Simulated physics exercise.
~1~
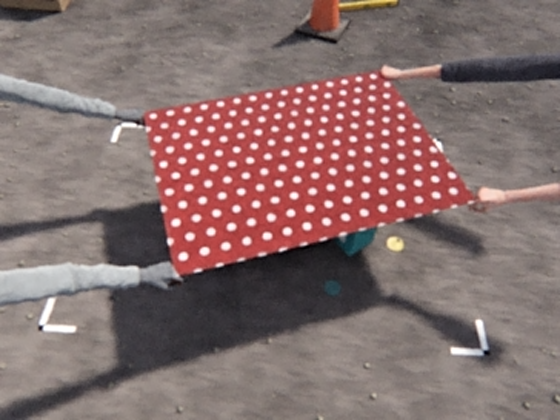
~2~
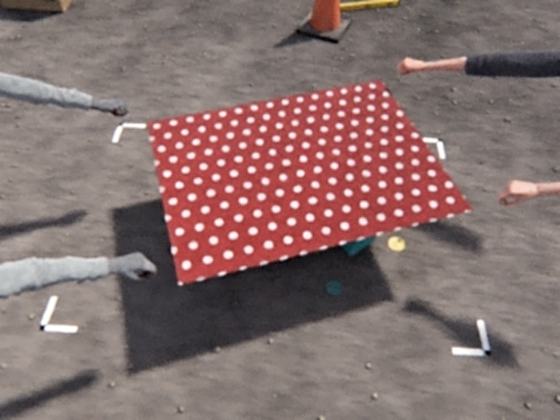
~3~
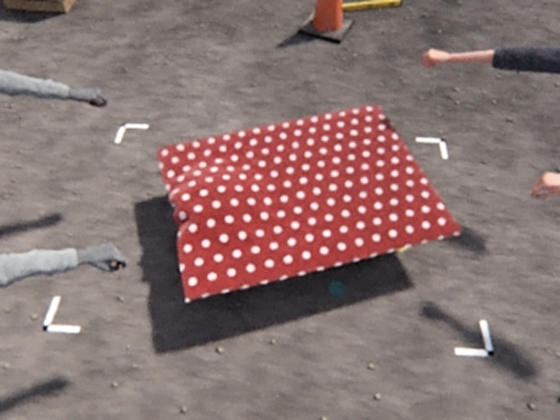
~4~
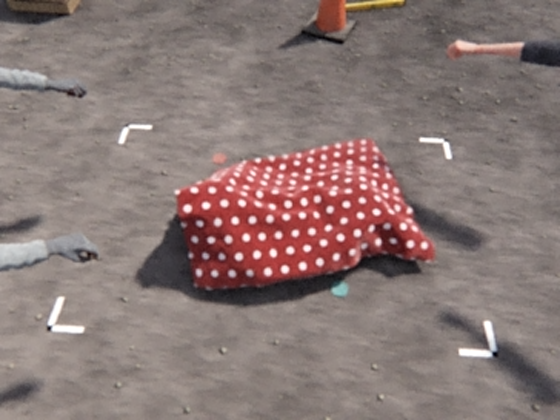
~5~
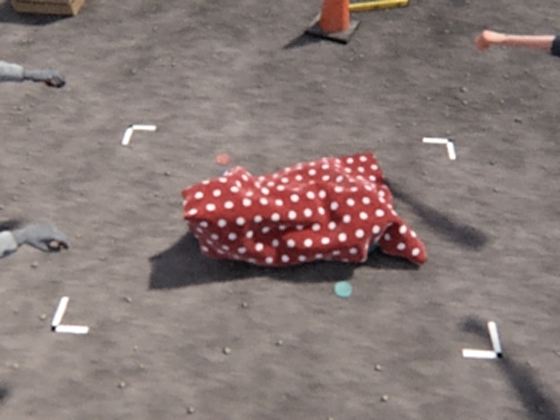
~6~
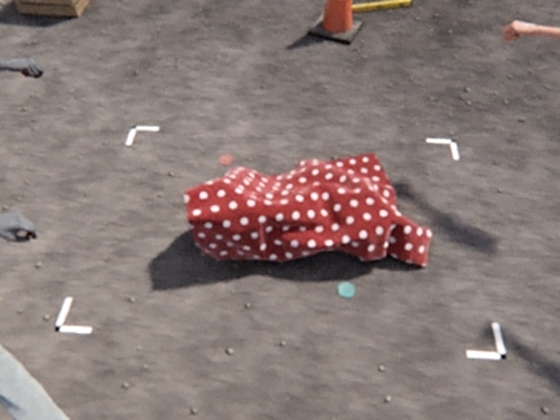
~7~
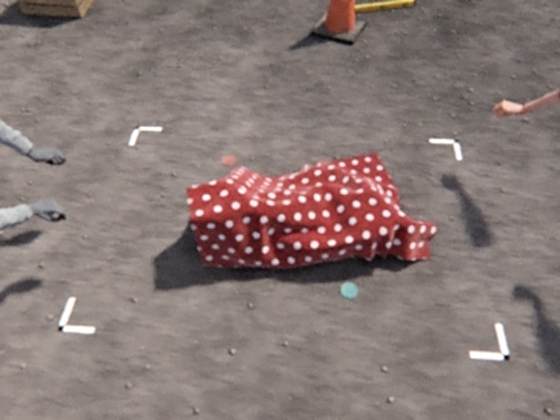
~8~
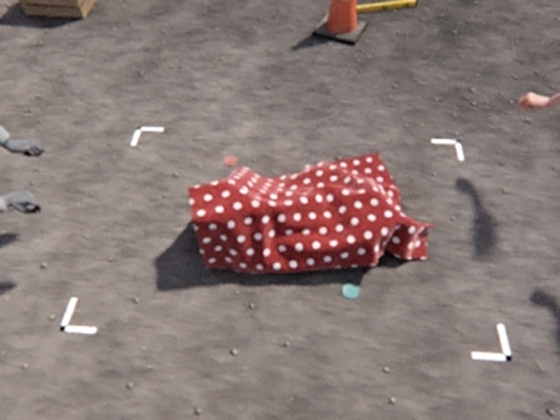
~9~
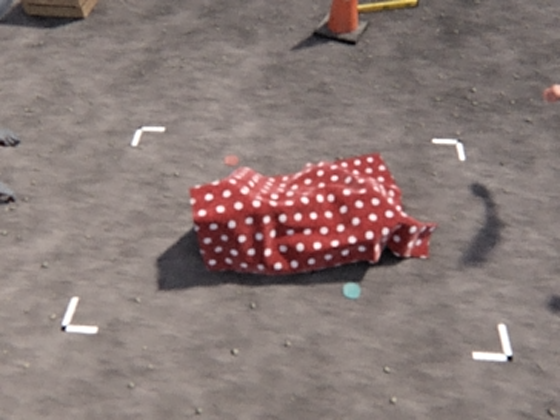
Four hands held a red polka-dot cloth stretched above bare ground, then let go, and it dropped and crumpled over the things beneath it. The hands drew back, leaving a lumpy heap with a teal disc and a reddish one still showing.
